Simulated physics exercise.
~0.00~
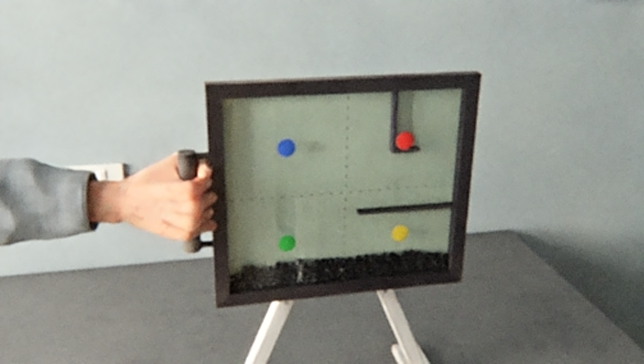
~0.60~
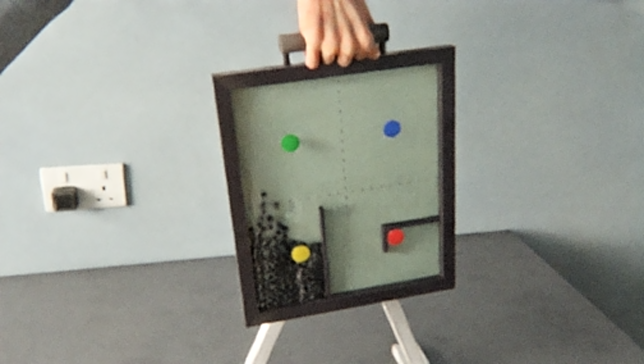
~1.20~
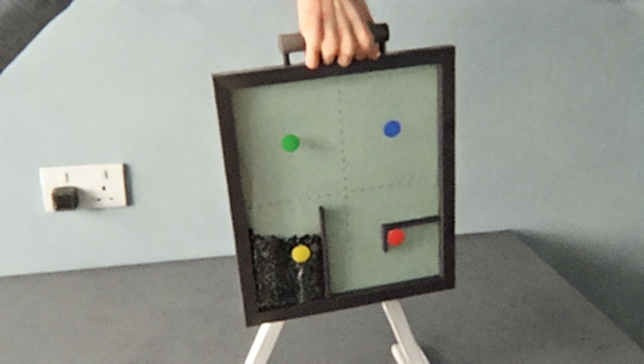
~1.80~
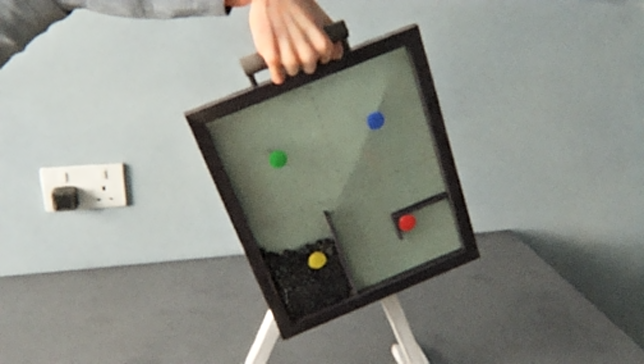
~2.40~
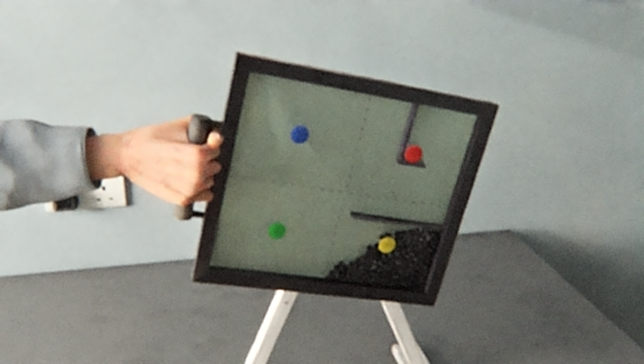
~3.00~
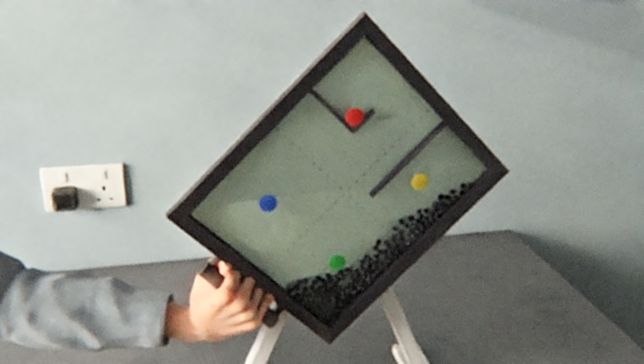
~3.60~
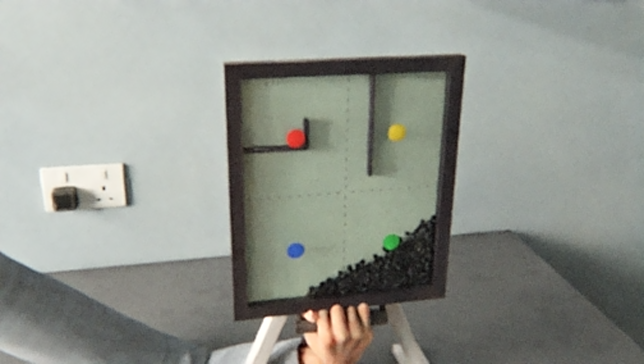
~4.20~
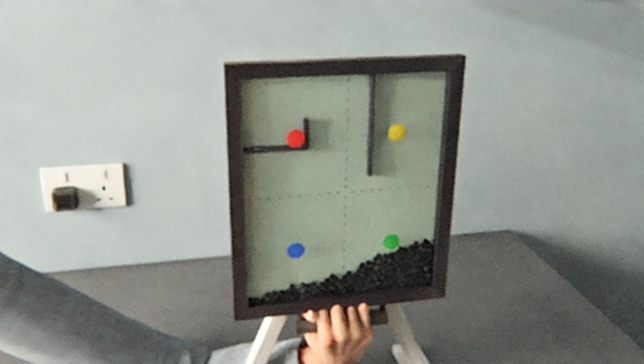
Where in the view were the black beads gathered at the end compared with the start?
They were gathered in about the same place both times, low down along the bottom of the case.
